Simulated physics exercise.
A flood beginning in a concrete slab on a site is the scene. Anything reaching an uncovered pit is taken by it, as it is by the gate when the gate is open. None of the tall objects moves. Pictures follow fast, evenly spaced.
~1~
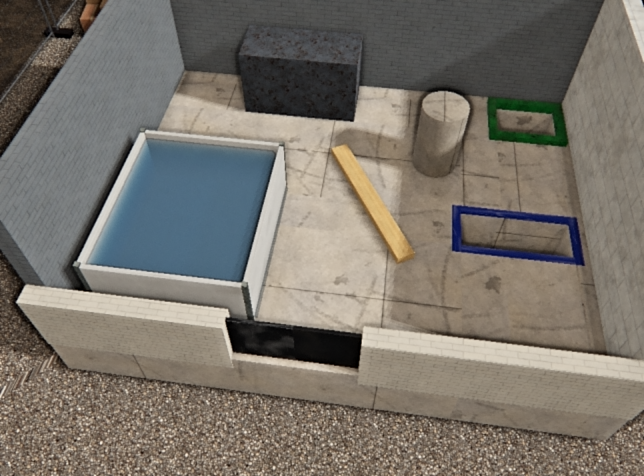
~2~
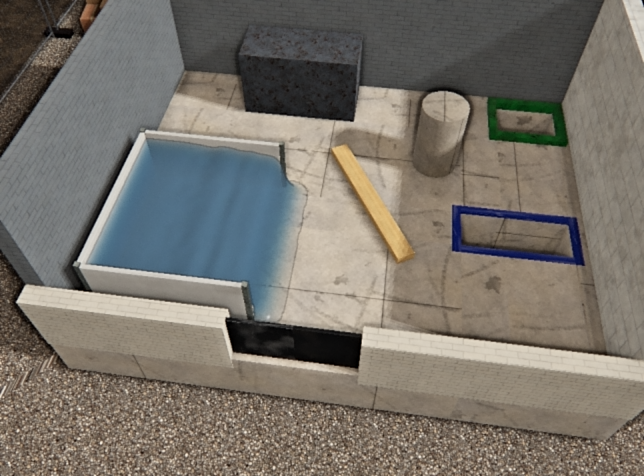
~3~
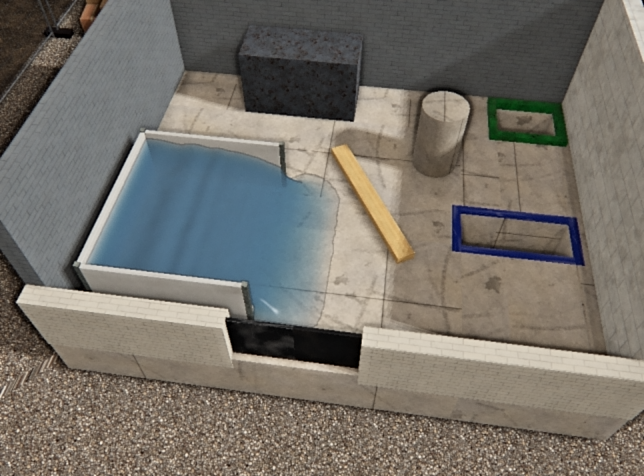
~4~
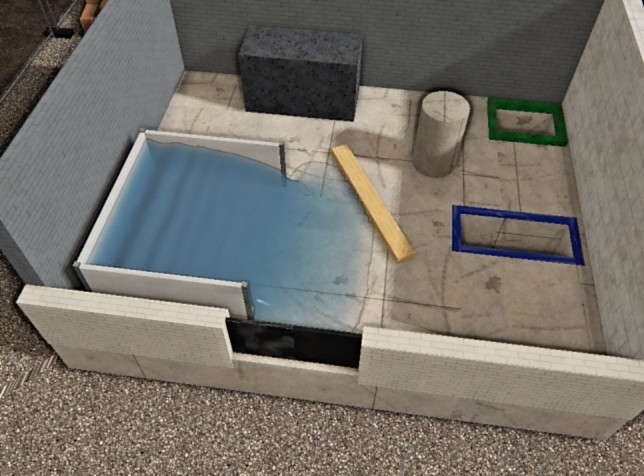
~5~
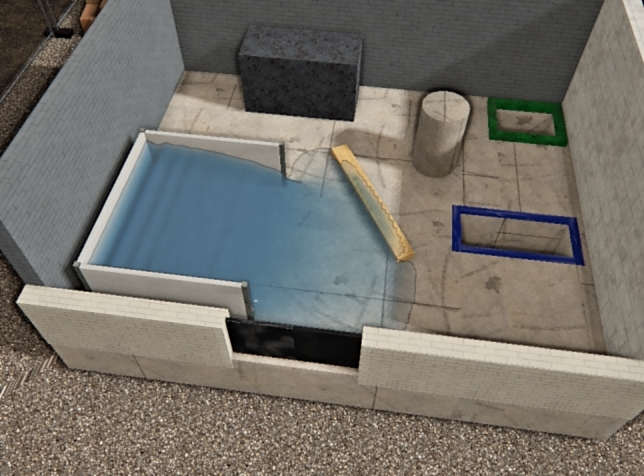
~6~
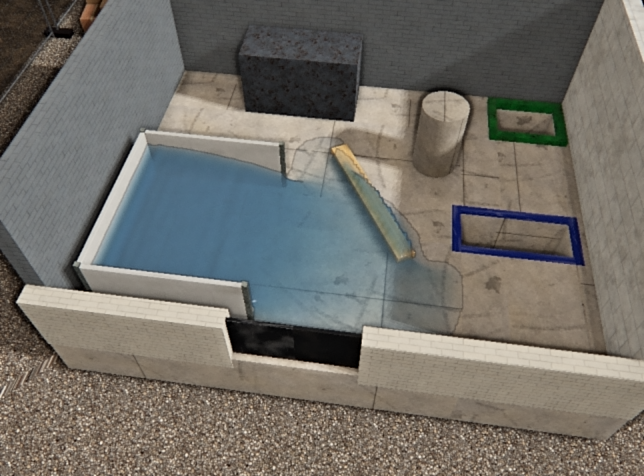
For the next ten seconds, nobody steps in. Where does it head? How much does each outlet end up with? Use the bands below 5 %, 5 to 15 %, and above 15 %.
Once it settles, the gate ends up with below 5 %, the green pit ends up with below 5 %, the blue pit ends up with above 15 %.
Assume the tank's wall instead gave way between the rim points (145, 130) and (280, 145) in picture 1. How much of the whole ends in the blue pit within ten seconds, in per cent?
In percent, blue takes 20.
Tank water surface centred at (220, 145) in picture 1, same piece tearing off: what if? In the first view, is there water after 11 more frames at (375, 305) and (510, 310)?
Taking the two spots in the order asked: The first is waterlogged and the second is waterlogged.
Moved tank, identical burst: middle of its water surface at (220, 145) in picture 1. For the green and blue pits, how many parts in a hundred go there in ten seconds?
Green 8 %, blue 45 %.
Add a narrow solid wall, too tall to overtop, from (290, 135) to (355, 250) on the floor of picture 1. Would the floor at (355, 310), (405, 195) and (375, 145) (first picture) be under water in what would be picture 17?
Same order as asked - soaked, unsoaked, unsoaked.
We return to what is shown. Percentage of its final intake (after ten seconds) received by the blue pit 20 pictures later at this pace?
Close to 40 percent.
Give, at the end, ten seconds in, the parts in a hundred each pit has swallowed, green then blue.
Close to 2 in a hundred and 54 in a hundred, in that order.
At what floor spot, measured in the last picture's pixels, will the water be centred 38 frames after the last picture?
I'd mark it close to (365, 227).
A moment on, water covers 50 % of the floor; the gate 0 %, the green pit 0 %, the blue pit 1 %.
Next, water covers 65 % of the floor; the gate 0 %, the green pit 0 %, the blue pit 6 %.
Then, water covers 80 % of the floor; the gate 0 %, the green pit 1 %, the blue pit 21 %.
Later, water covers 90 % of the floor; the gate 0 %, the green pit 3 %, the blue pit 41 %.
In the end, water covers 95 % of the floor; the gate 0 %, the green pit 3 %, the blue pit 53 %.
